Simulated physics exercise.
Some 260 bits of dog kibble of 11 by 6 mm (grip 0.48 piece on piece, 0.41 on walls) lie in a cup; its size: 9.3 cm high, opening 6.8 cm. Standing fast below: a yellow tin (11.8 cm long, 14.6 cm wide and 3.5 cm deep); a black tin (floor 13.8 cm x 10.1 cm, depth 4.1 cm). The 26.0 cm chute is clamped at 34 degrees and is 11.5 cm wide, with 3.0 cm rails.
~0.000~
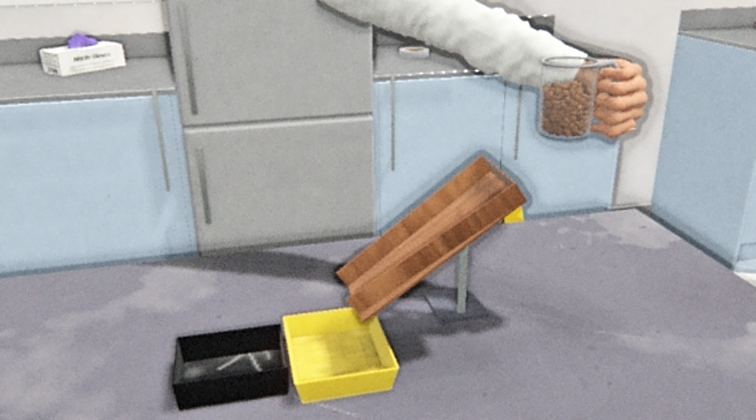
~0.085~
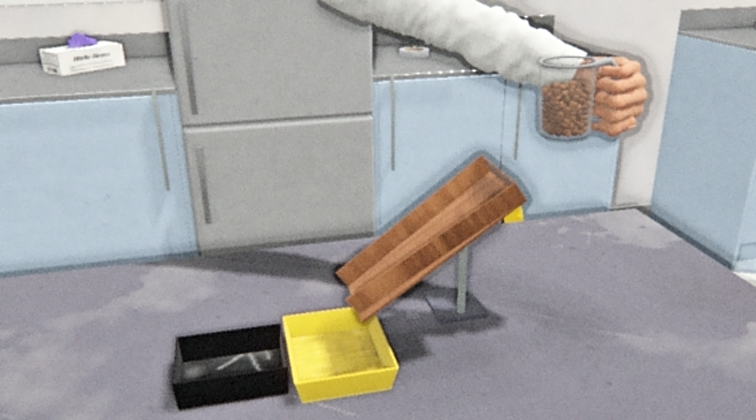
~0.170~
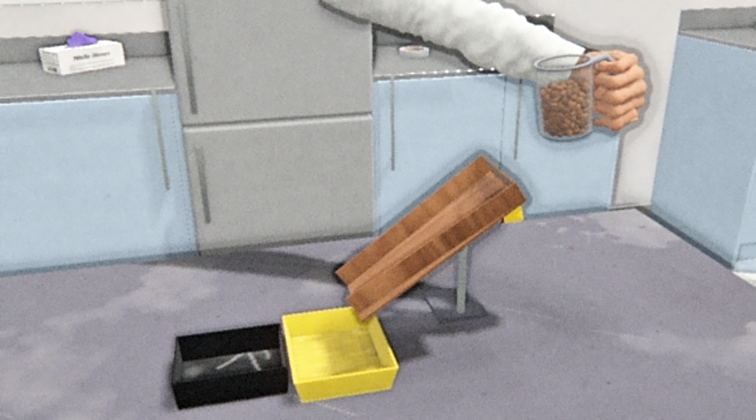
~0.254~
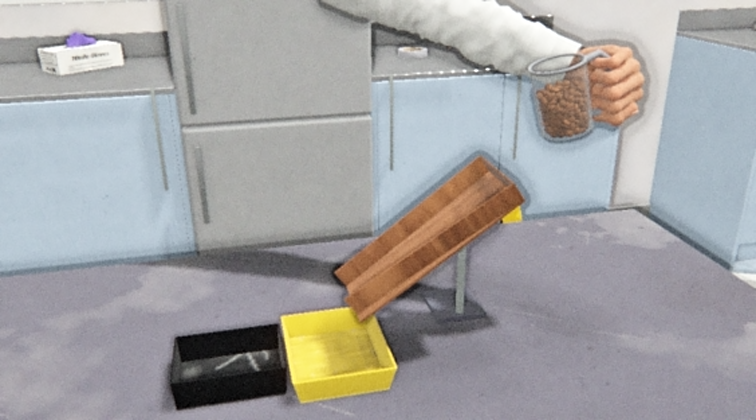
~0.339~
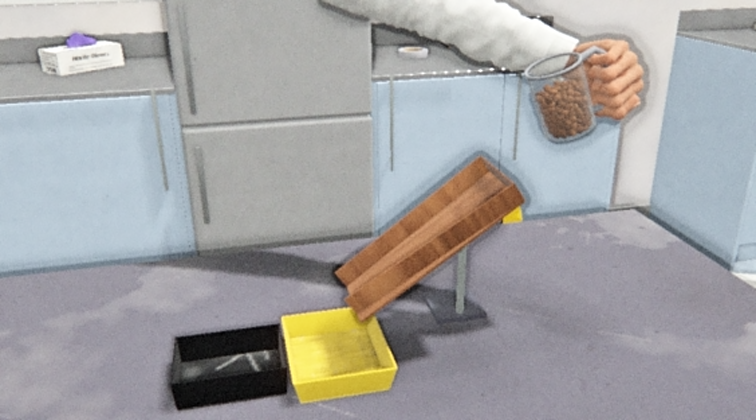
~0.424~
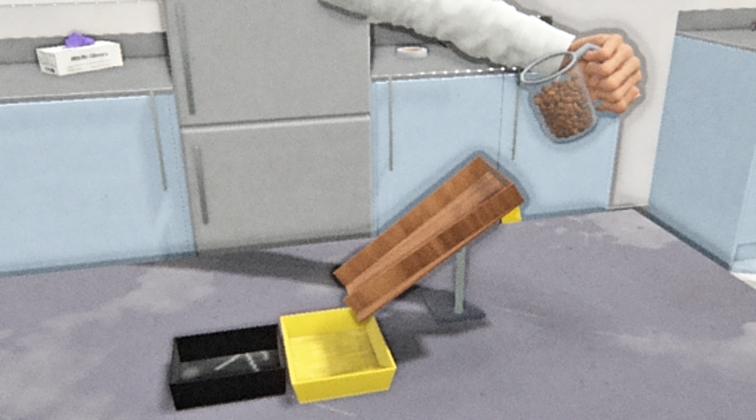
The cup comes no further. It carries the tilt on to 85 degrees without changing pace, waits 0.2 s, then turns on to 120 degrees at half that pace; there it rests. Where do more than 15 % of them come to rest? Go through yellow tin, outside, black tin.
In the yellow tin: No; outside everything: Yes; in the black tin: No.
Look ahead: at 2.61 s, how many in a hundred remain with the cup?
Some 10 per cent of the load.
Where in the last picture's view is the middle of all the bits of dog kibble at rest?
Near (530, 336).
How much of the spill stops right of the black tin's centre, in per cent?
Roughly 100 per cent.
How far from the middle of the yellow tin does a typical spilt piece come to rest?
About 32 cm.
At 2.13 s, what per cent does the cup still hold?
About 85 per cent.
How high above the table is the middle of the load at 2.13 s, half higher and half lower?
Some 34 cm.
After 1.08 s, tilt 78 degrees; cup 100 %; middle of all pieces near (569, 102).
Then, at 1.63 s, tilt 91 degrees; cup 100 %; middle of all pieces near (568, 106).
Then, at 2.13 s, tilt 110 degrees; cup 85 %, outside 5 %, slope 10 %; middle of all pieces near (562, 120).
Then, at 2.61 s, tilt 120 degrees; cup 10 %, outside 50 %, slope 30 %, in the air 5 %; middle of all pieces near (534, 267).
In the end, at 3.7 s, cup 0 %, black tin 0 %, outside 100 %, yellow tin 0 %, slope 0 %.
